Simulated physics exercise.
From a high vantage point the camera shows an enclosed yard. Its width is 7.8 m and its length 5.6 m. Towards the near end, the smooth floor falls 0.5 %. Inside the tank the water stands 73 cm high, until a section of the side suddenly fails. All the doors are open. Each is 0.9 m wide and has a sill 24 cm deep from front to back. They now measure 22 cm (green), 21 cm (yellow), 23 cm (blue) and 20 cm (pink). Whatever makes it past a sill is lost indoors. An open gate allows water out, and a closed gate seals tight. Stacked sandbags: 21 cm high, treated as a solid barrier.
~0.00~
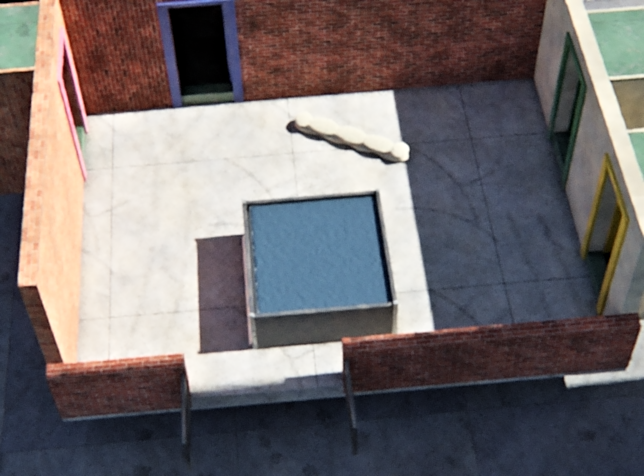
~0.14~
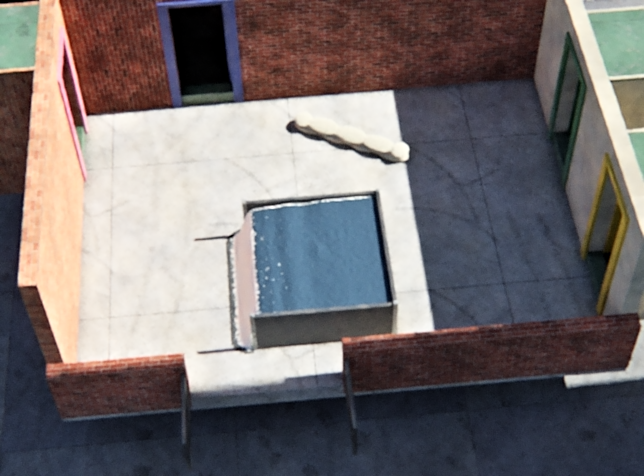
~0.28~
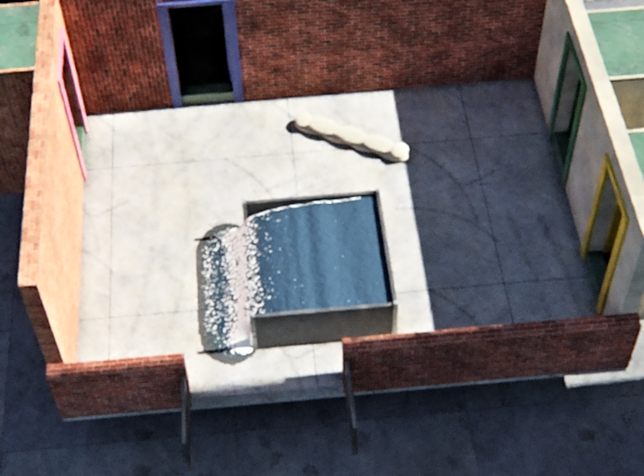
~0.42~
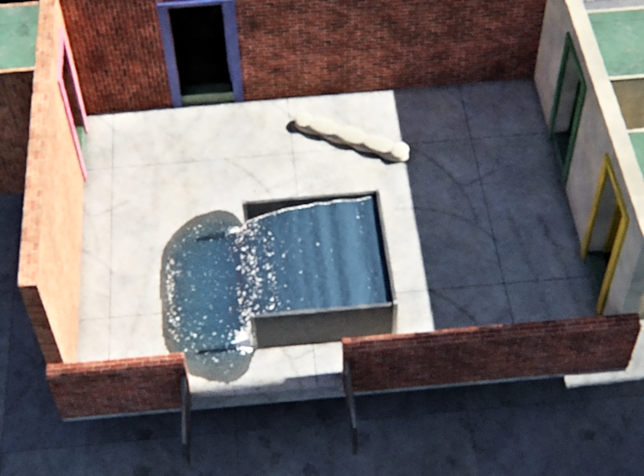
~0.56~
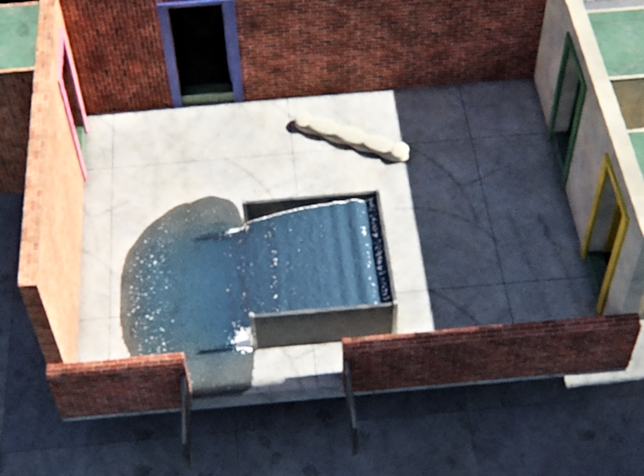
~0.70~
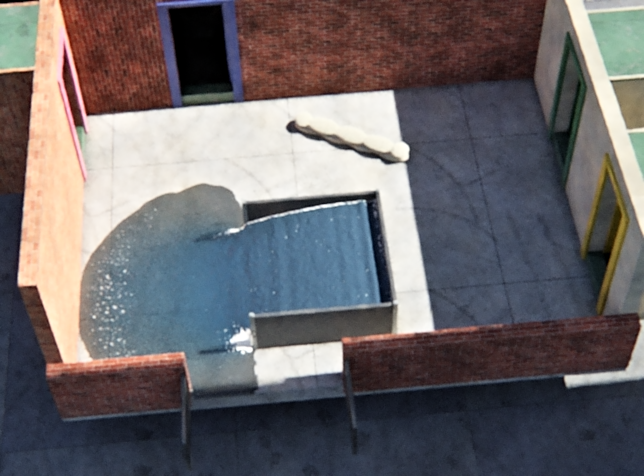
In a walled yard seen from above, a square tank stands full of still blue water near a pale row of sandbags. Its left side opens and water pours out in a foaming rush onto the pale floor, then spreads leftward in a widening rounded sheet as the level in the tank drops.
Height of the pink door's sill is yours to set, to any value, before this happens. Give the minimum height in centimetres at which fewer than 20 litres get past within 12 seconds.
15 cm.
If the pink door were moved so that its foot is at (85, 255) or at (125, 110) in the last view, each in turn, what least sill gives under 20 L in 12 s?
You'd want roughly 30 cm there first, then roughly 25 cm.
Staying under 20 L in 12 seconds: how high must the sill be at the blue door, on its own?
At the blue door it takes roughly 12.5 centimetres.
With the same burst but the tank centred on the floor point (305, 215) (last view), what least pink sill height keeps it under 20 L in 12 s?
Then roughly 23 cm.
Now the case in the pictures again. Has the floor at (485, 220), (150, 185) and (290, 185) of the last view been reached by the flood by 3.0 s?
So the three spots come out spared, swamped, spared, in that order.
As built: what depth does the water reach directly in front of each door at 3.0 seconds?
Centimetres: Green = 0, yellow = 0, blue = 7, pink = 13.
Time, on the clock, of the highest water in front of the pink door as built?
Crest at t of about 5.0 s.
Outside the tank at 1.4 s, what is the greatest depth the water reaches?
I'd estimate roughly 50 cm.
After 1.4 s water covers 25 % of the floor, deepest (50 cm) near (77, 383); it has not reached the pink door.
After 3.0 s water covers 35 % of the floor, deepest (35 cm) near (87, 121); 13 cm at the pink door, 0 litres in over its 20 cm sill.
After 12.0 s water covers 95 % of the floor, deepest (12 cm) near (607, 347); 5 cm at the pink door, 5 litres in over its 20 cm sill.
At the pink door as built, the water arrived by 1.6 s and peaked near 20 cm at 5.2 s.
Run again over the same 12 s with other heights there, 30 litres in over 13.5 cm, 9 litres over 18 cm. The limit of 20 litres is kept from about 15 cm up.
